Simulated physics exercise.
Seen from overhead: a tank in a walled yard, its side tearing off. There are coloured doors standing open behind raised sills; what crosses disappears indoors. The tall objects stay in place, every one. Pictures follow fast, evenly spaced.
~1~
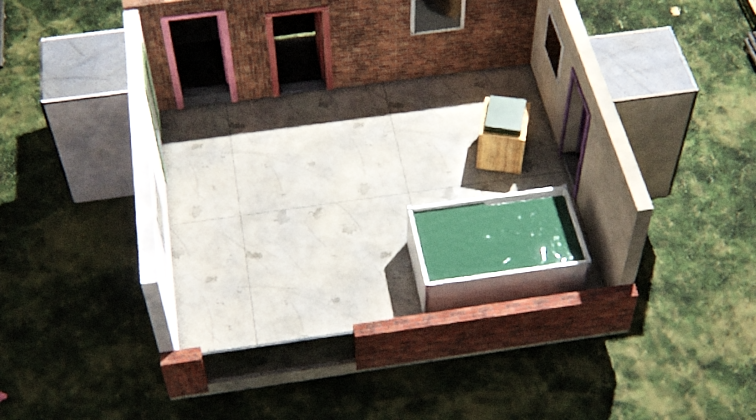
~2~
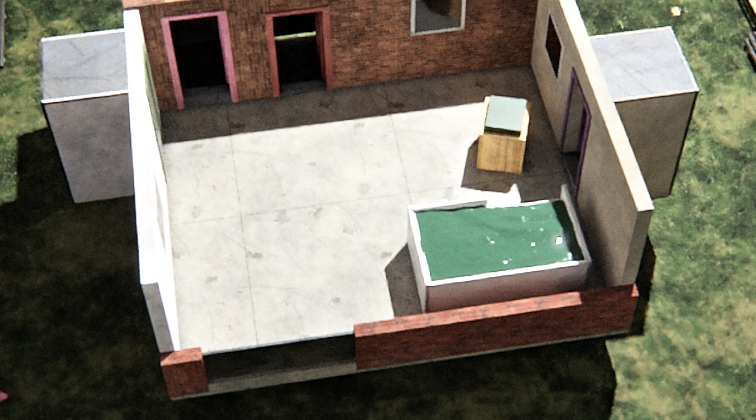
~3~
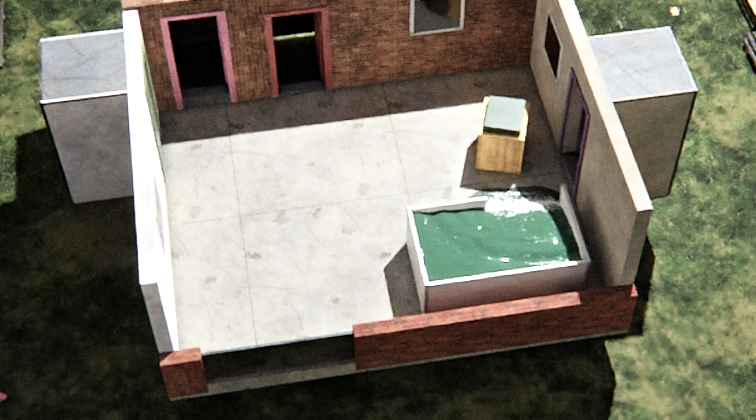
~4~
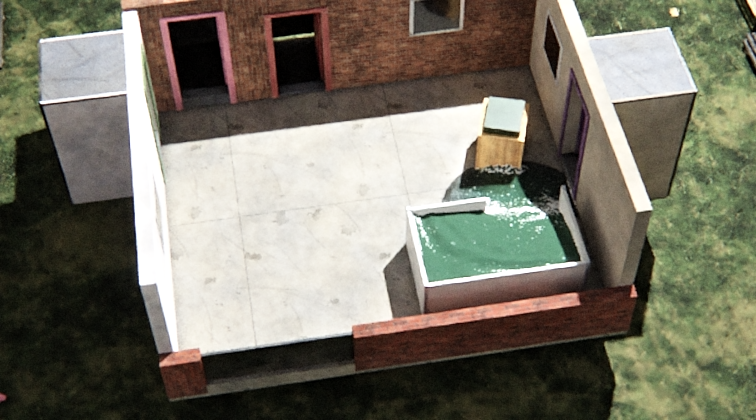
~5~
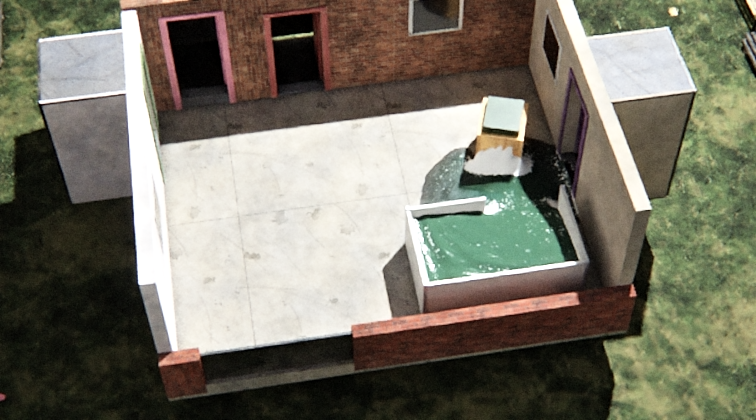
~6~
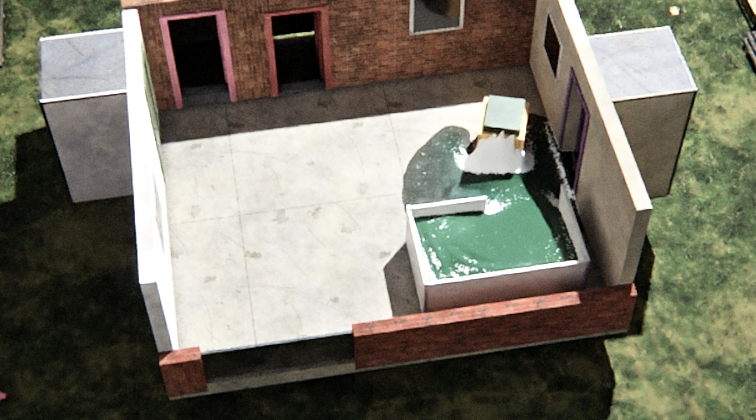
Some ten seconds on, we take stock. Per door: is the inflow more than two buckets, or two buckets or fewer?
In order: The pink door keeps the inflow to two buckets or less; the green door keeps the inflow to two buckets or less; the red door lets the inflow pass two buckets; the purple door lets the inflow pass two buckets.
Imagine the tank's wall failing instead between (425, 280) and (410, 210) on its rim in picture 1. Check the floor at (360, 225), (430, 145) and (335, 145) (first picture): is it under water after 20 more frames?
Point by point: Swamped, untouched and untouched.
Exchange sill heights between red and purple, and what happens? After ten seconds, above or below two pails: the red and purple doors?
As I read it, the red one remains below while the purple one ends up above.
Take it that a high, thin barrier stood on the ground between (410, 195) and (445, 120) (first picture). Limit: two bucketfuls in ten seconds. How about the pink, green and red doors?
Taking them in turn, the pink door comes in under, the green door comes in under, the red door comes in under.
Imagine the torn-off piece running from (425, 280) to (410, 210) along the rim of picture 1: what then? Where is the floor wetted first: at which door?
Answer: The door marked green.
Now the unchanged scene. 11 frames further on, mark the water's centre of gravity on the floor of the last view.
I'd say near (477, 202).
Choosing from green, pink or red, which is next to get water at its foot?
That would be the red door.
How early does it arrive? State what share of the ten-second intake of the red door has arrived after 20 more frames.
Around 50 percent.
A moment on, water covers 25 % of the floor; the pink door not reached, the green door not reached, the red door not reached, the purple door over two buckets in.
Next, water covers 50 % of the floor; the pink door not reached, the green door not reached, the red door under two buckets in, the purple door far over two buckets in.
Then, water covers 75 % of the floor; the pink door wet at the sill, nothing in, the green door wet at the sill, nothing in, the red door over two buckets in, the purple door far over two buckets in.
Later, water covers 85 % of the floor; the pink door wet at the sill, nothing in, the green door wet at the sill, nothing in, the red door over two buckets in, the purple door far over two buckets in.
In the end, water covers 100 % of the floor; the pink door wet at the sill, nothing in, the green door wet at the sill, nothing in, the red door over two buckets in, the purple door far over two buckets in.
